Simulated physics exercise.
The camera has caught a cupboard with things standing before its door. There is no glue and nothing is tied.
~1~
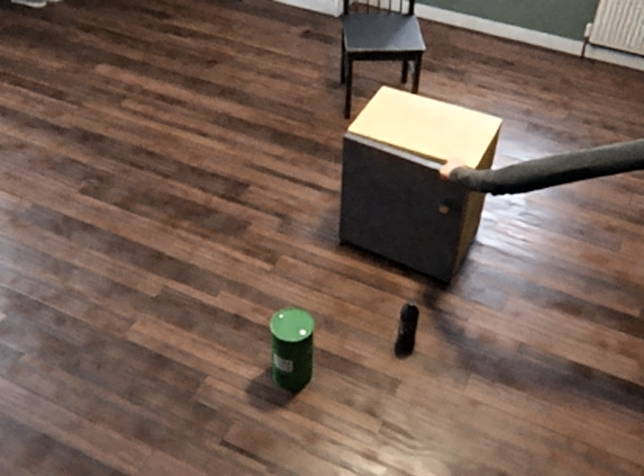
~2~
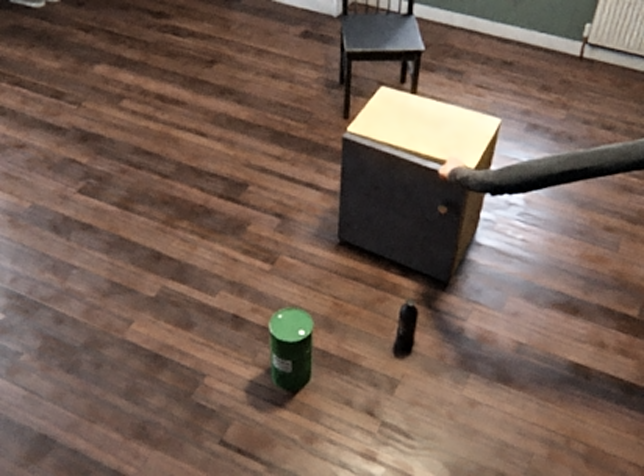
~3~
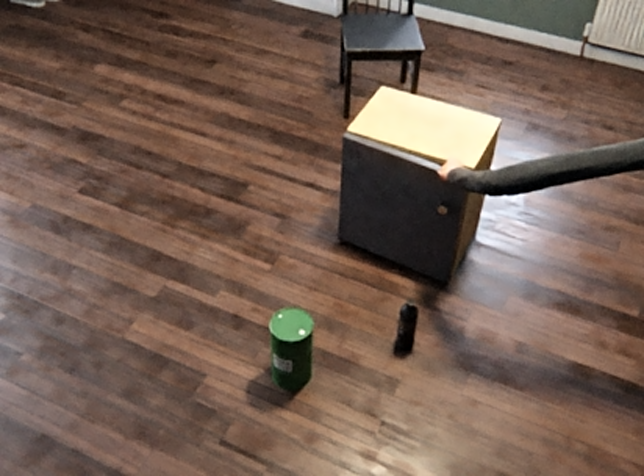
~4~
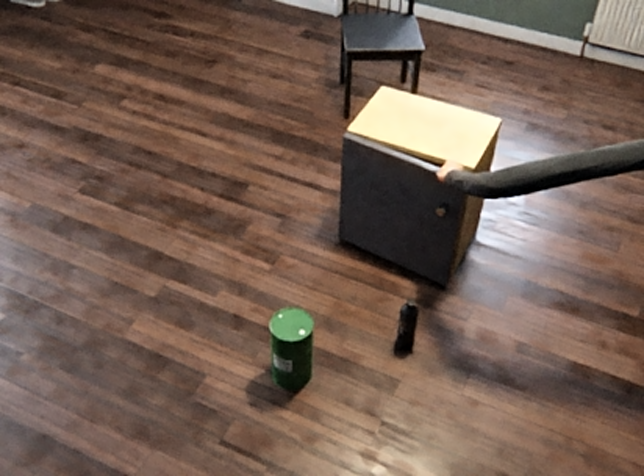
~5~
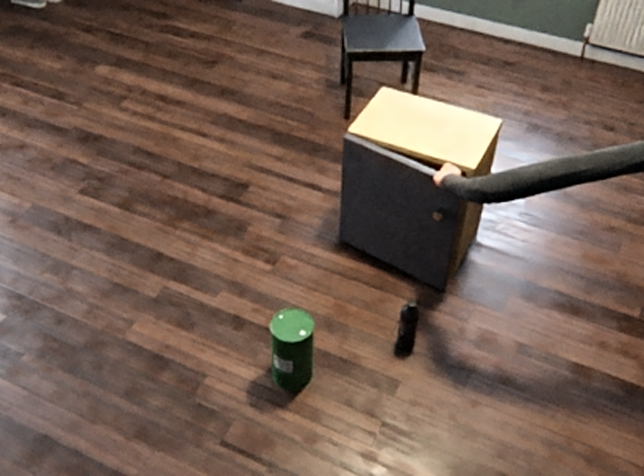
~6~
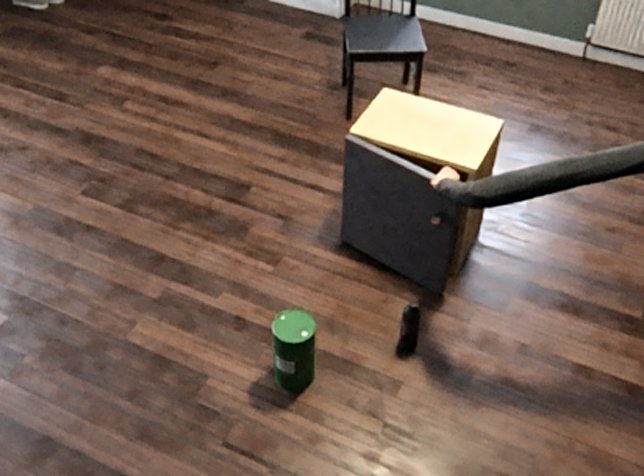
The dark grey door of a yellow-topped cupboard is the thing that moves, in a room with a dark wooden floor seen from above. A green canister stands at lower centre and a small black bottle to its right, before the cupboard, with a black chair behind. A dark-sleeved arm from the right slowly pulls the door slightly open, while the camera stays almost still.
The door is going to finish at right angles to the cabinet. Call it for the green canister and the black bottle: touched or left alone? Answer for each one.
My call - green canister left alone; black bottle left alone.
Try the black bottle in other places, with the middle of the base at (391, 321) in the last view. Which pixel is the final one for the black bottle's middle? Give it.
(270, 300), roughly.
Then, 0.72 s later than the last frame, door 36° open; green canister at rest near (294, 351); black bottle at rest near (410, 325).
Then, 1.60 s later than the last frame, door 64° open; green canister at rest near (294, 351); black bottle at rest near (410, 325).
Then, 2.34 s later than the last frame, door 88° open; green canister at rest near (294, 351); black bottle at rest near (410, 325).
When it is over, the green canister remains where it is, near (294, 351); the black bottle remains where it is, near (410, 325).
